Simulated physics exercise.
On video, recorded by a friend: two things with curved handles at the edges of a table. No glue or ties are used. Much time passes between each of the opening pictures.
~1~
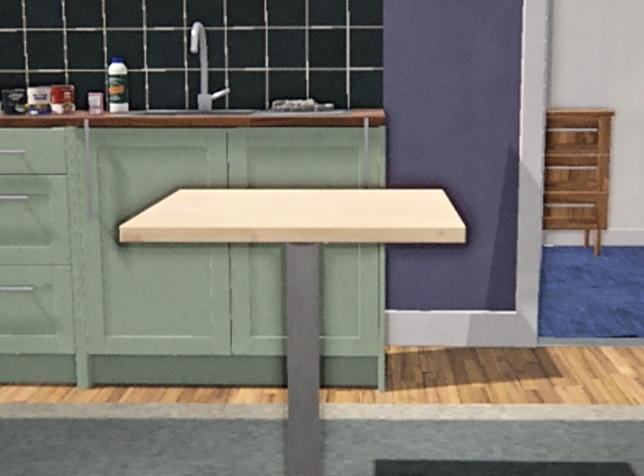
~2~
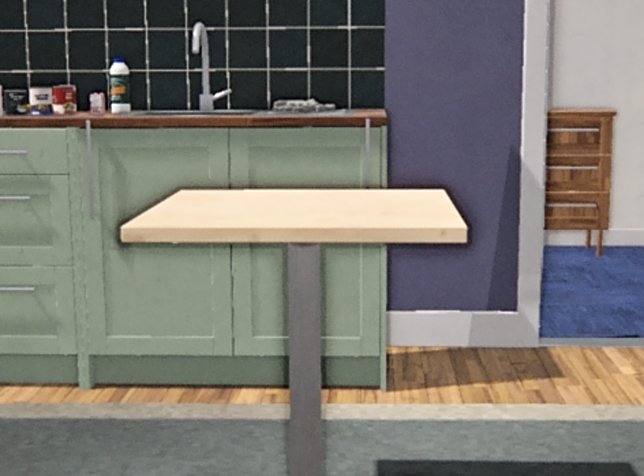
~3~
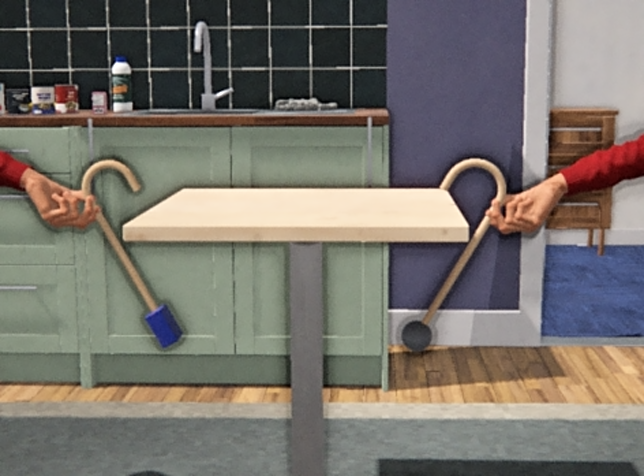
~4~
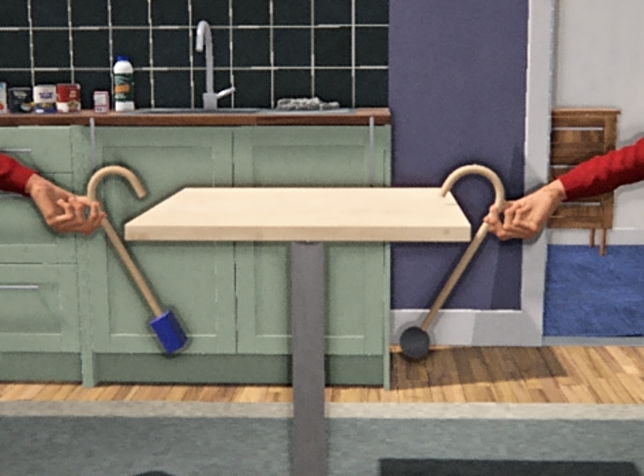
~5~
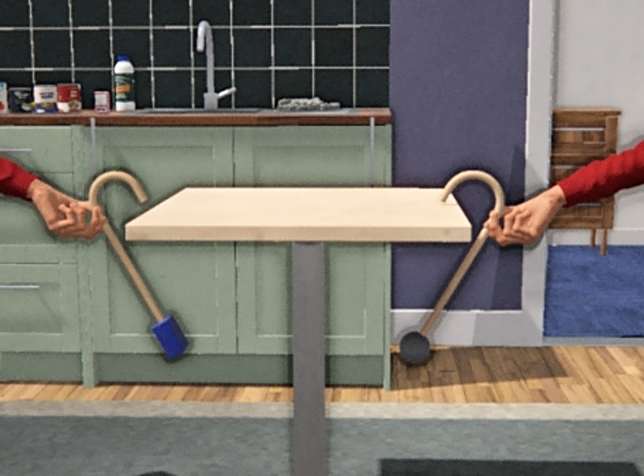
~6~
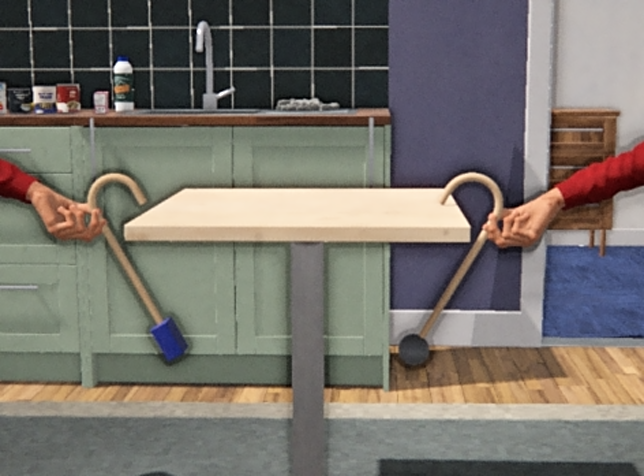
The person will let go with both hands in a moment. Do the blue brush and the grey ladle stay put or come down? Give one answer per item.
The blue brush comes down, the grey ladle stays put.
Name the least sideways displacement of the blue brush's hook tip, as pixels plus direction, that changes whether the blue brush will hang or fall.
16 pixels or so, to the right.
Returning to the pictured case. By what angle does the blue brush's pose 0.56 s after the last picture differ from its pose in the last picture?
The tilt comes to some 45°.
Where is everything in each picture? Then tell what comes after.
Table (302, 213), in the first frame.
Table (304, 213), in the second frame.
Still on the way; blue brush (143, 249); table (305, 212), in the third frame.
Still on the way; grey ladle (441, 260); table (307, 211), in the fourth frame.
Still on the way; blue brush (150, 260); table (308, 211), in the fifth frame.
In place, still held; blue brush (149, 262); grey ladle (440, 267); table (307, 212), in the sixth frame.
Then, 0.36 s later than the last frame, blue brush fallen near (143, 433); grey ladle at rest near (441, 267).
Then, 0.56 s later than the last frame, blue brush dropping near (76, 472); grey ladle at rest near (442, 267).
When it is over, the blue brush drops past the edge; the grey ladle remains in place, near (440, 267).
